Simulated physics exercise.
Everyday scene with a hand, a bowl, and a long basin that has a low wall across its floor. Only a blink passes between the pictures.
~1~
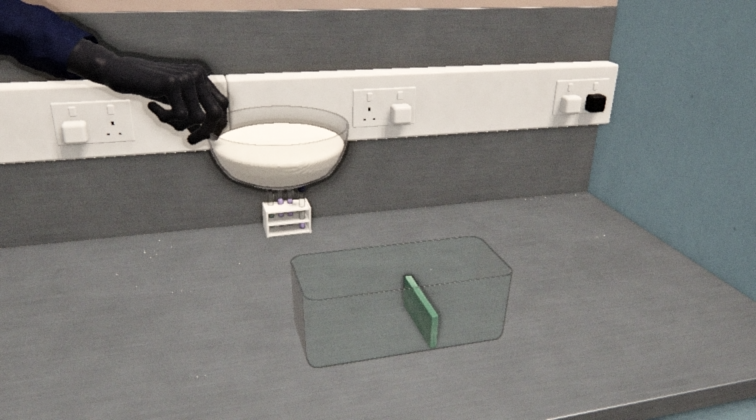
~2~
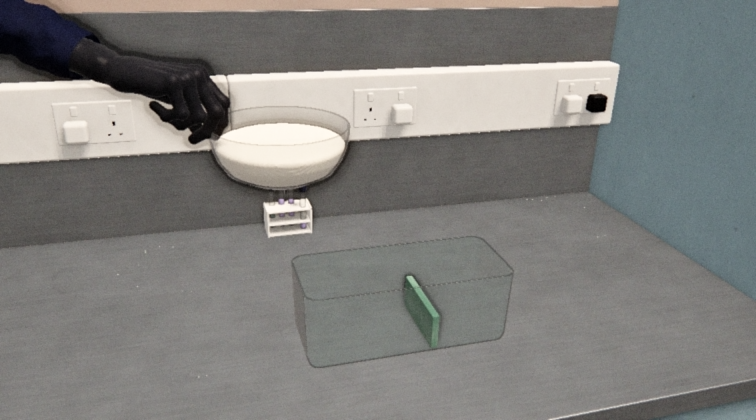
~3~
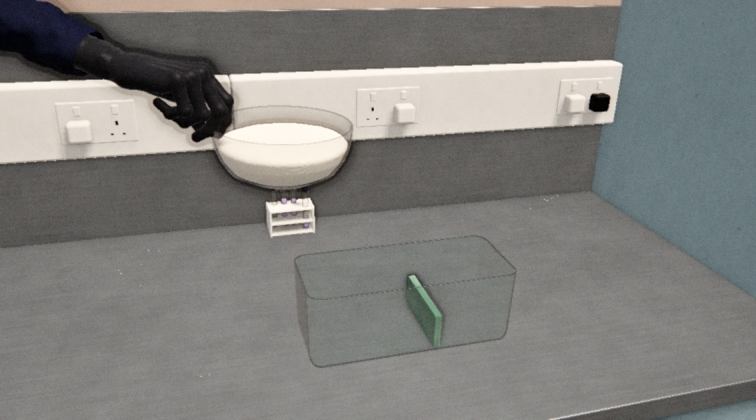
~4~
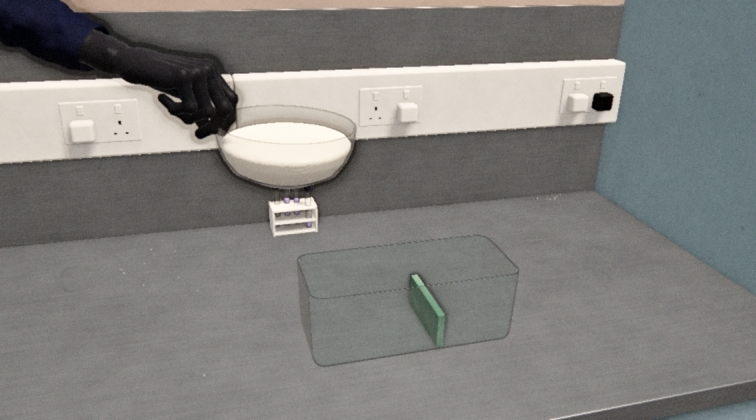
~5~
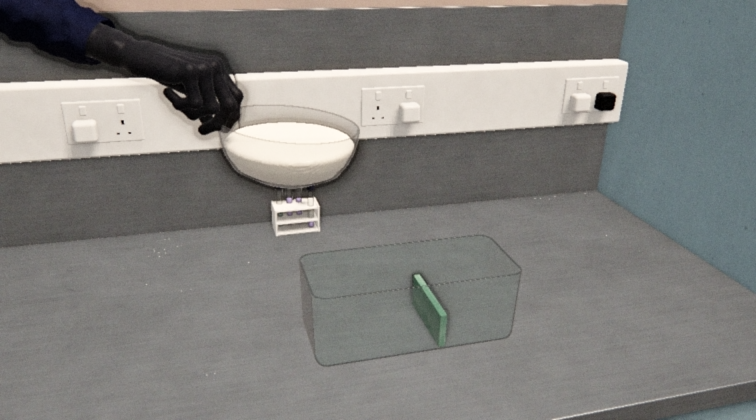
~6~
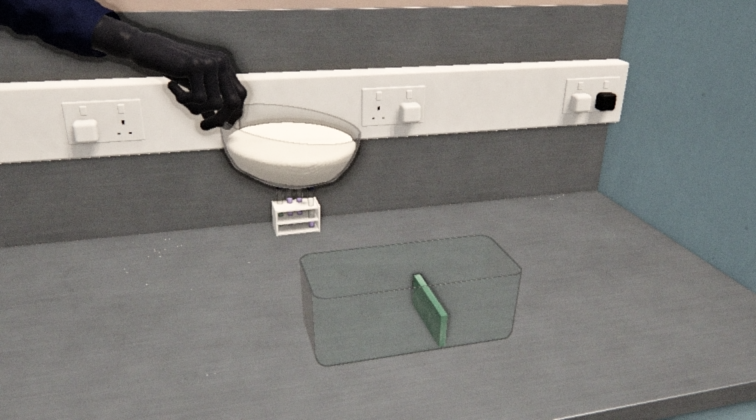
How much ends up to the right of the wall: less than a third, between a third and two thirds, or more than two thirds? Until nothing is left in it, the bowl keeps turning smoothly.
Never reaches a third.
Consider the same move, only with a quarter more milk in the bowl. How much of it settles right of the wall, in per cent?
About 5 in a hundred.
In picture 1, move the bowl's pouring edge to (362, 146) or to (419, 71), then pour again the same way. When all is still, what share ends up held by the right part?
Close to 5 in a hundred, then close to 85 in a hundred.
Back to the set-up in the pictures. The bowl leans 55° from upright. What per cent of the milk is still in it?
It still holds close to 60 per cent at that lean.
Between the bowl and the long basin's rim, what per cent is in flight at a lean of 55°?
About 35 per cent.
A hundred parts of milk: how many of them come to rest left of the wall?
That works out near 95 in every hundred.
A moment on, the bowl is tipped part way and 60 per cent is still to pour, 6 is left of the wall and 0 right of it.
Next, the bowl is tipped on its side and 9 per cent is still to pour, 73 is left of the wall and 1 right of it.
Then the bowl is tipped on its side and 0 per cent is still to pour, 96 is left of the wall and 2 right of it.
Later the bowl is tipped on its side and 0 per cent is still to pour, 97 is left of the wall and 2 right of it.
Finally, 97 per cent lies left of the wall, 2 right of it and 1 outside.
